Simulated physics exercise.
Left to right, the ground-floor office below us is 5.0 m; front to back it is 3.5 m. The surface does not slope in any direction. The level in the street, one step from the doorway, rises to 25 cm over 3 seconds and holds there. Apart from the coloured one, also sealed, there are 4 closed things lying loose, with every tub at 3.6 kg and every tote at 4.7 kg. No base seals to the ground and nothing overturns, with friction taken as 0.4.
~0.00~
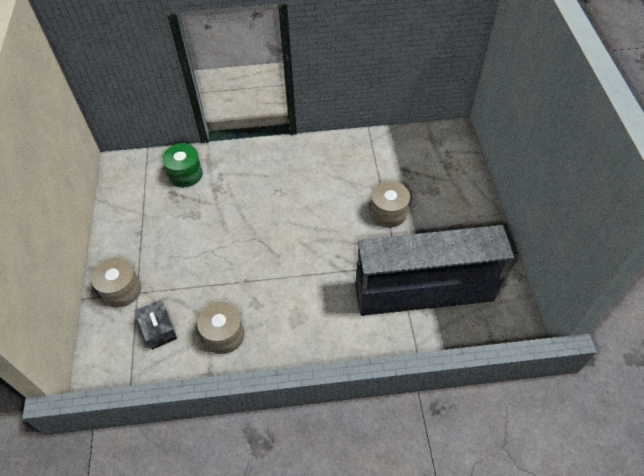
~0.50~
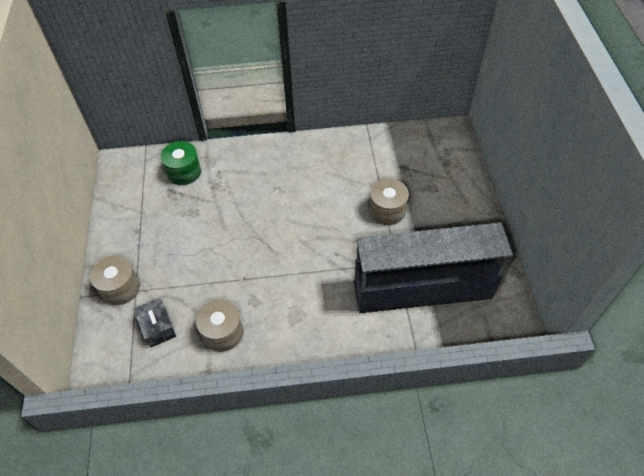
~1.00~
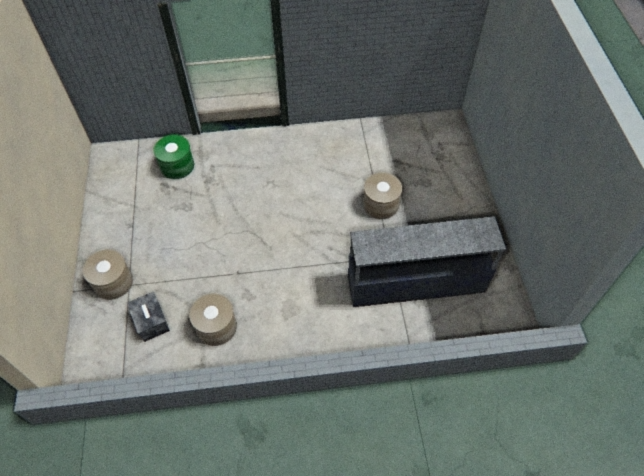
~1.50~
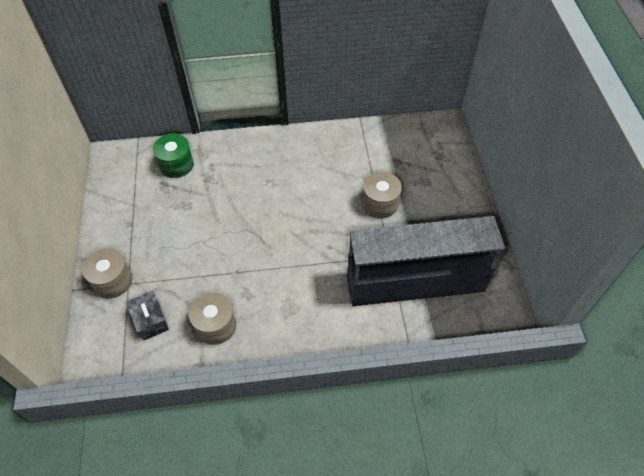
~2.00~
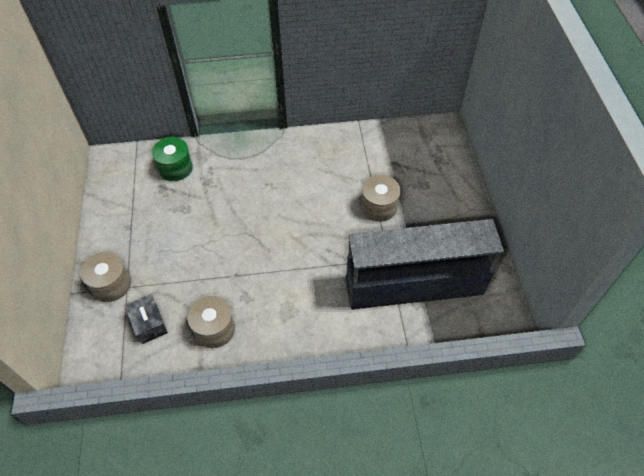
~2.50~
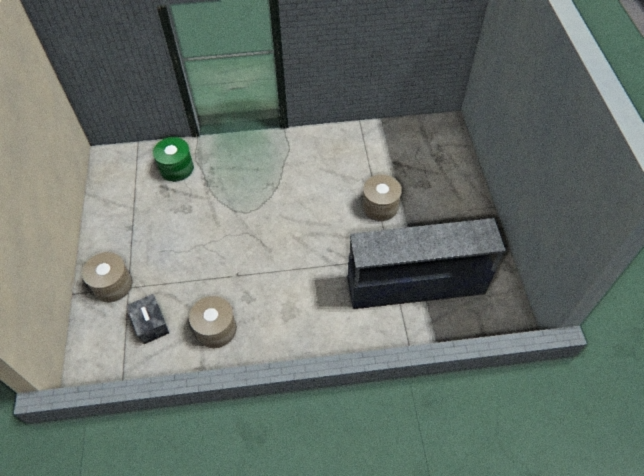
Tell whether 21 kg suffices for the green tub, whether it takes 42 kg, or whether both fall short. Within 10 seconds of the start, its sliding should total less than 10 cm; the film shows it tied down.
21 kg suffices.
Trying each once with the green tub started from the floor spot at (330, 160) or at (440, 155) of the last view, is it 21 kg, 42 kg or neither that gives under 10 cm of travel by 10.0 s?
First try, the lighter option suffices; second try, the lighter option suffices.
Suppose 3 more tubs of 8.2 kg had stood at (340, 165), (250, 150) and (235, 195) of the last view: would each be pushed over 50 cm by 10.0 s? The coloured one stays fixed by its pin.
Answer by position: Inside the range; outside the range; outside the range.
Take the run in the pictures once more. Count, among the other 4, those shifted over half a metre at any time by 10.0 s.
Result: 4.
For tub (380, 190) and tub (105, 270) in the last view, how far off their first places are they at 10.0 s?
In turn: 140 cm, 150 cm.
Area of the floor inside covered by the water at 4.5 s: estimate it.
Roughly 11.0 m2 of it is wet.
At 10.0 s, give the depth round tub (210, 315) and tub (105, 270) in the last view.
First roughly 7 cm, second roughly 9 cm.
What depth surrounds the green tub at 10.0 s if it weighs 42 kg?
Something like 9 centimetres.
After 3.5 s the green tub would be 0 cm from its start with 21 kg and 0 cm from its start with 42 kg; 3 cm of water round it then.
After 4.5 s the green tub would be 0 cm from its start with 21 kg and 0 cm from its start with 42 kg; 4 cm of water round it then.
After 7.0 s the green tub would be 0 cm from its start with 21 kg and 0 cm from its start with 42 kg; 4 cm of water round it then.
After 10.0 s the green tub would be 0 cm from its start with 21 kg and 0 cm from its start with 42 kg; 9 cm of water round it then.
